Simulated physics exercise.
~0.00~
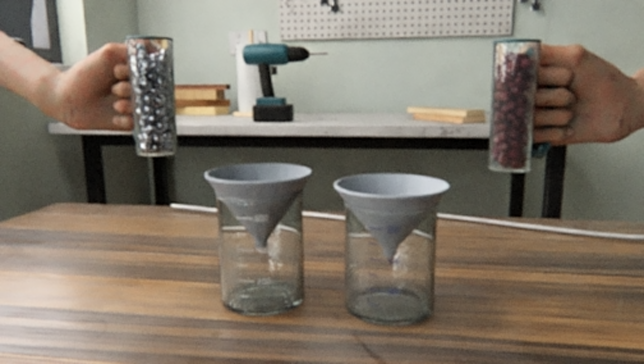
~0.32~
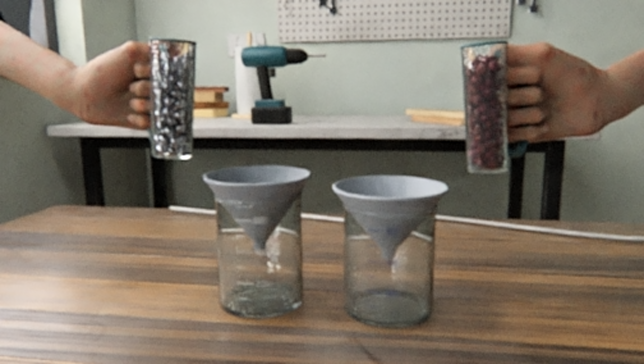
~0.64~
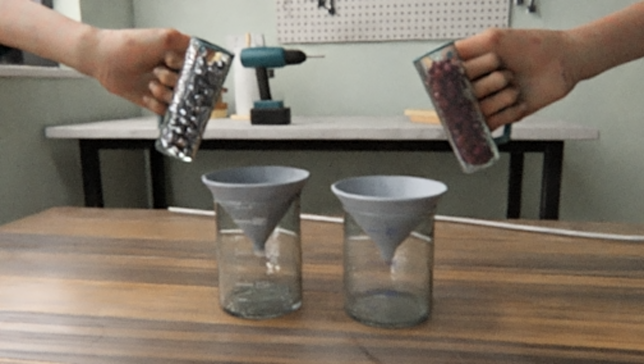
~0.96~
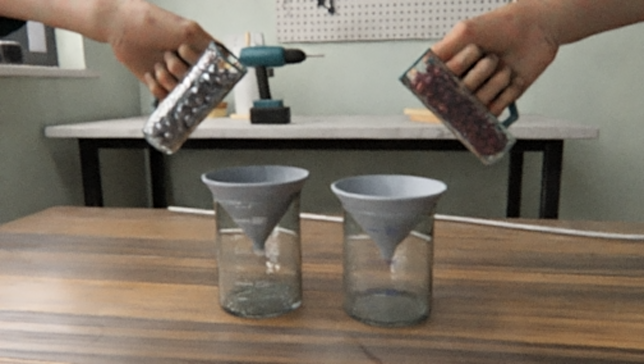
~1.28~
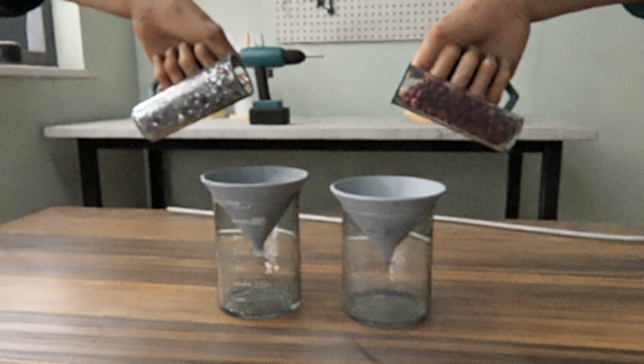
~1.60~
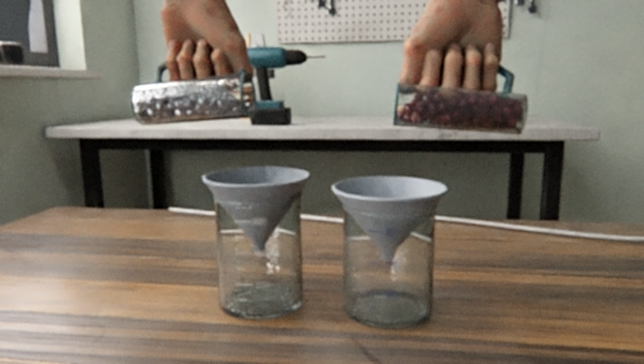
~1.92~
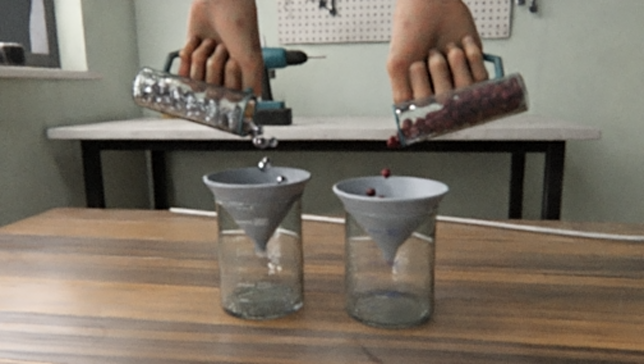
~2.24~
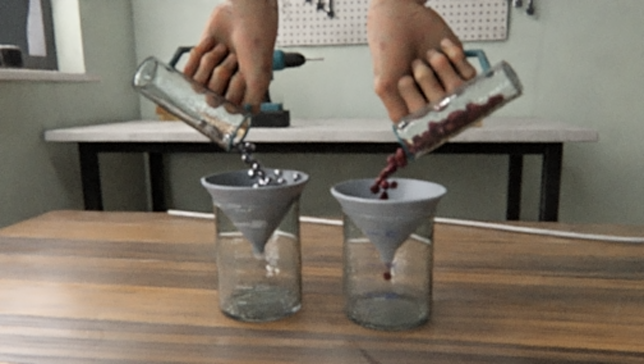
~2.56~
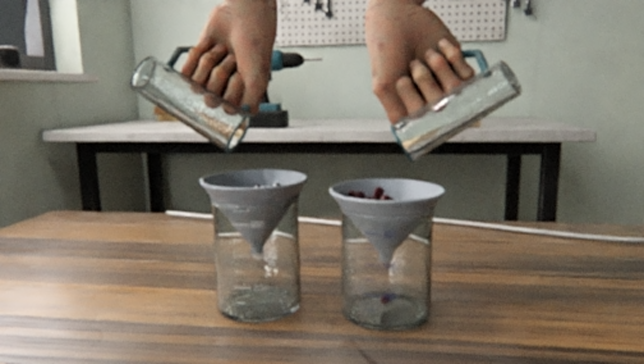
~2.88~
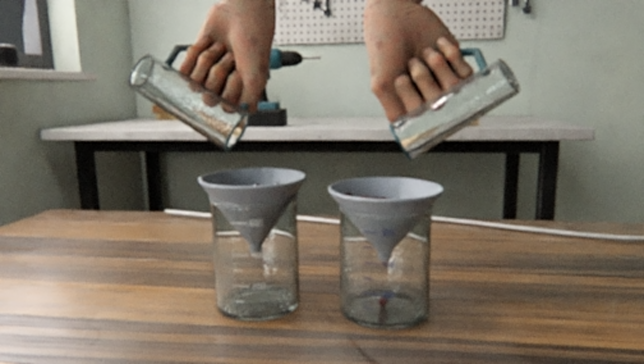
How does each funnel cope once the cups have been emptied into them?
Both funnels jam. The left one lets no silver beads down into its jar, and the right one holds back nearly all of its dark red beads, with only a stray few getting through.
